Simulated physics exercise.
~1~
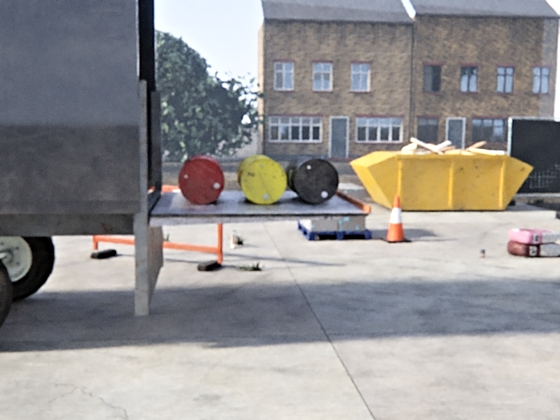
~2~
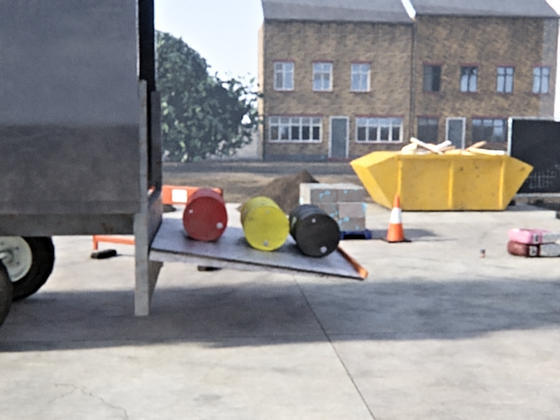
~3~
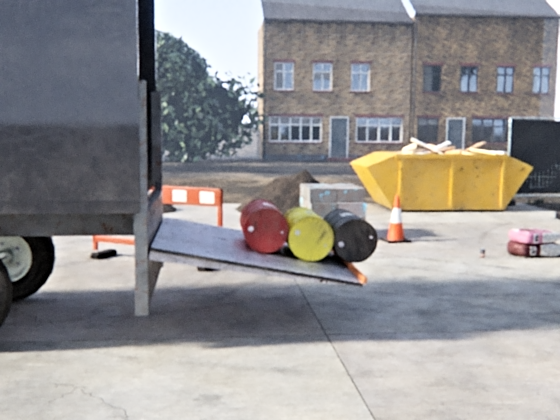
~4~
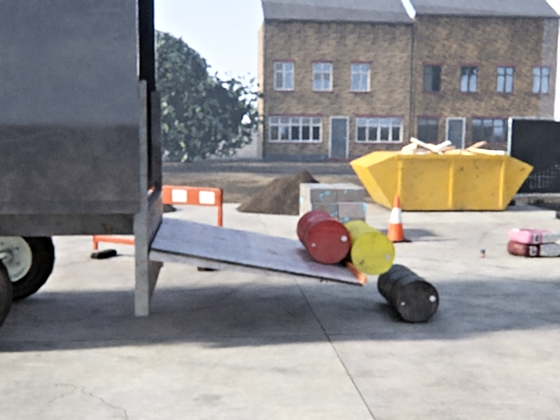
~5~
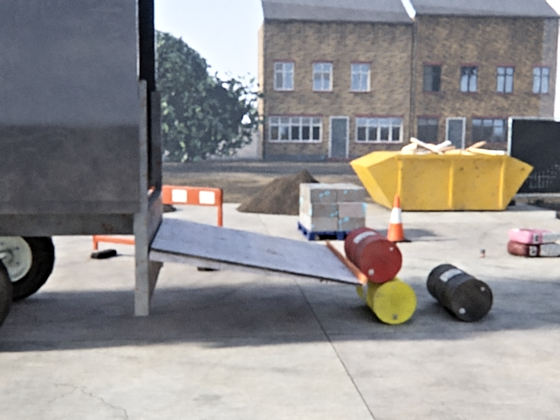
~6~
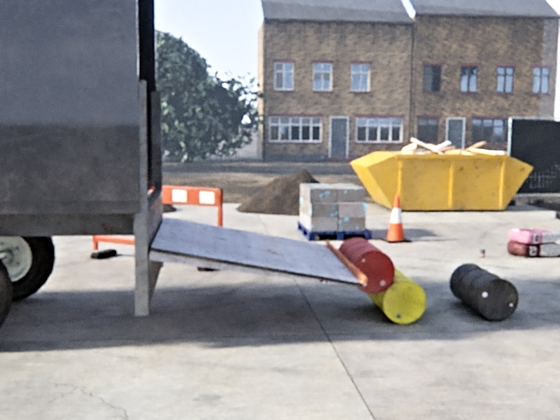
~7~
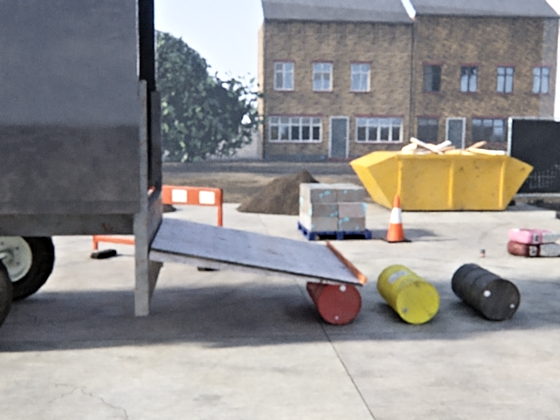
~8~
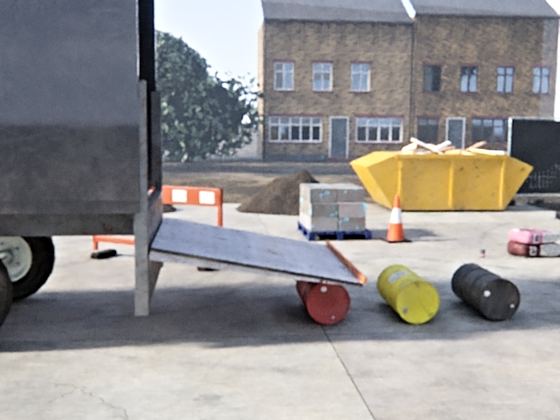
Paved yard, with a truck's tail lift lowering and tilting, red, yellow and black drums rolling off and settling on the ground.
